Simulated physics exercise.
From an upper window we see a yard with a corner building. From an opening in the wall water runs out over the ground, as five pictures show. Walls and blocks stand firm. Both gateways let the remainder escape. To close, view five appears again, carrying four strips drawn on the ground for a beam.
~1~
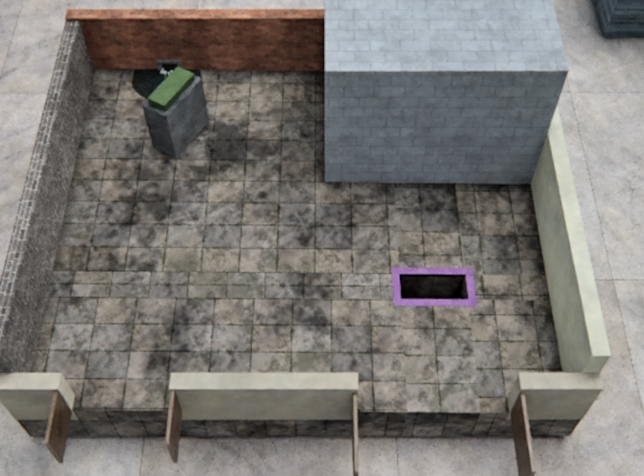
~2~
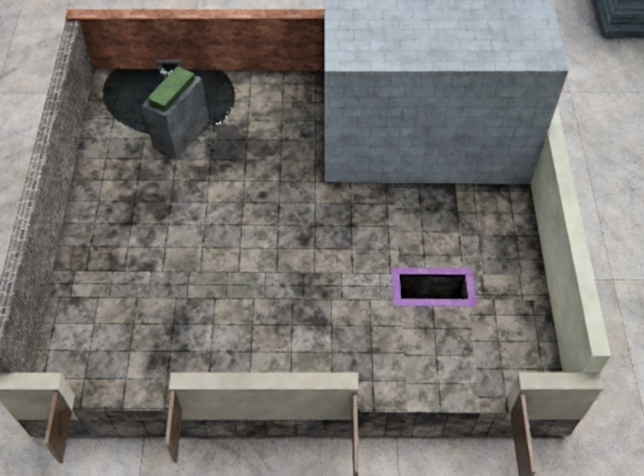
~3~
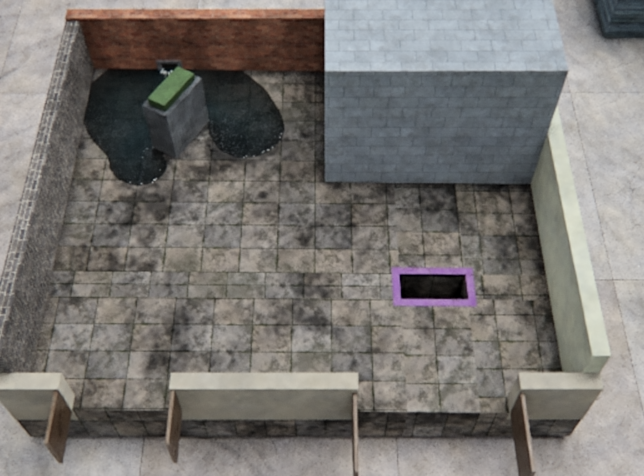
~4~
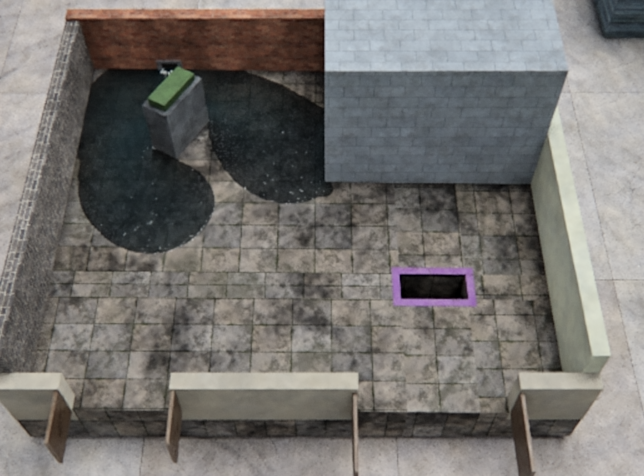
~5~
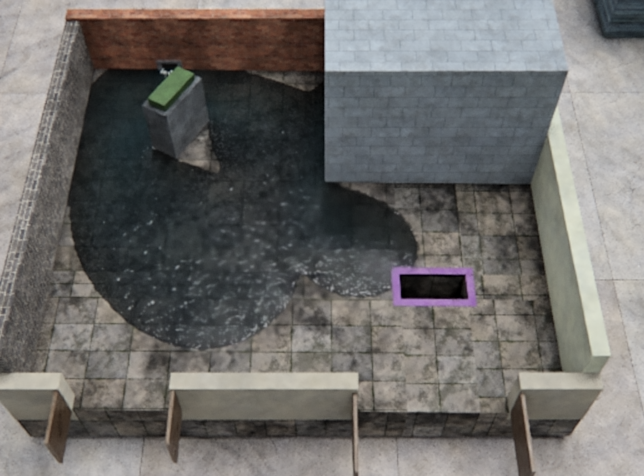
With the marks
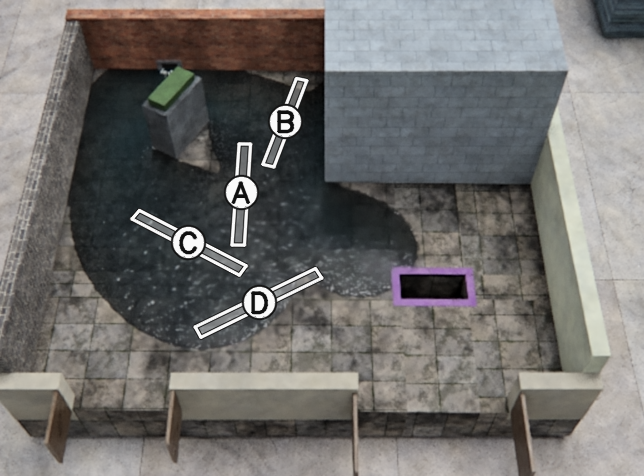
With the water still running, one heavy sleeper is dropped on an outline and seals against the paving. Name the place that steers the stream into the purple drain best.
D is best.
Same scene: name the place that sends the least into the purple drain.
The answer is B.
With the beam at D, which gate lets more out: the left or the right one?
More leaves on the right.
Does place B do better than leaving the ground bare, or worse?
Worse.
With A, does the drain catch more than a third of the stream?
No, it does not.
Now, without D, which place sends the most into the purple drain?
That is place C.
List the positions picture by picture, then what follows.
Outfall at (170, 65); purple drain at (433, 287); open gate at (432, 397); open gate at (127, 395); water covers 2 % of the ground and shows as far out as (137, 88); purple drain still dry.
Water covers 7 % of the ground and shows as far out as (131, 126); purple drain still dry.
Water covers 14 % of the ground and shows as far out as (259, 151); purple drain still dry.
Water covers 26 % of the ground and shows as far out as (168, 247); purple drain still dry.
Water covers 48 % of the ground and shows as far out as (410, 258); purple drain still dry.
On the marked copy, A from (238, 245) to (244, 144); B from (268, 165) to (301, 79); C from (135, 214) to (242, 270); D from (198, 332) to (318, 273).
With A, about 18 % of the stream runs into the purple drain, about 79 % out by the gates.
With B, about 14 % of the stream runs into the purple drain, about 82 % out by the gates.
With C, about 25 % of the stream runs into the purple drain, about 72 % out by the gates.
With D, about 44 % of the stream runs into the purple drain, about 53 % out by the gates.
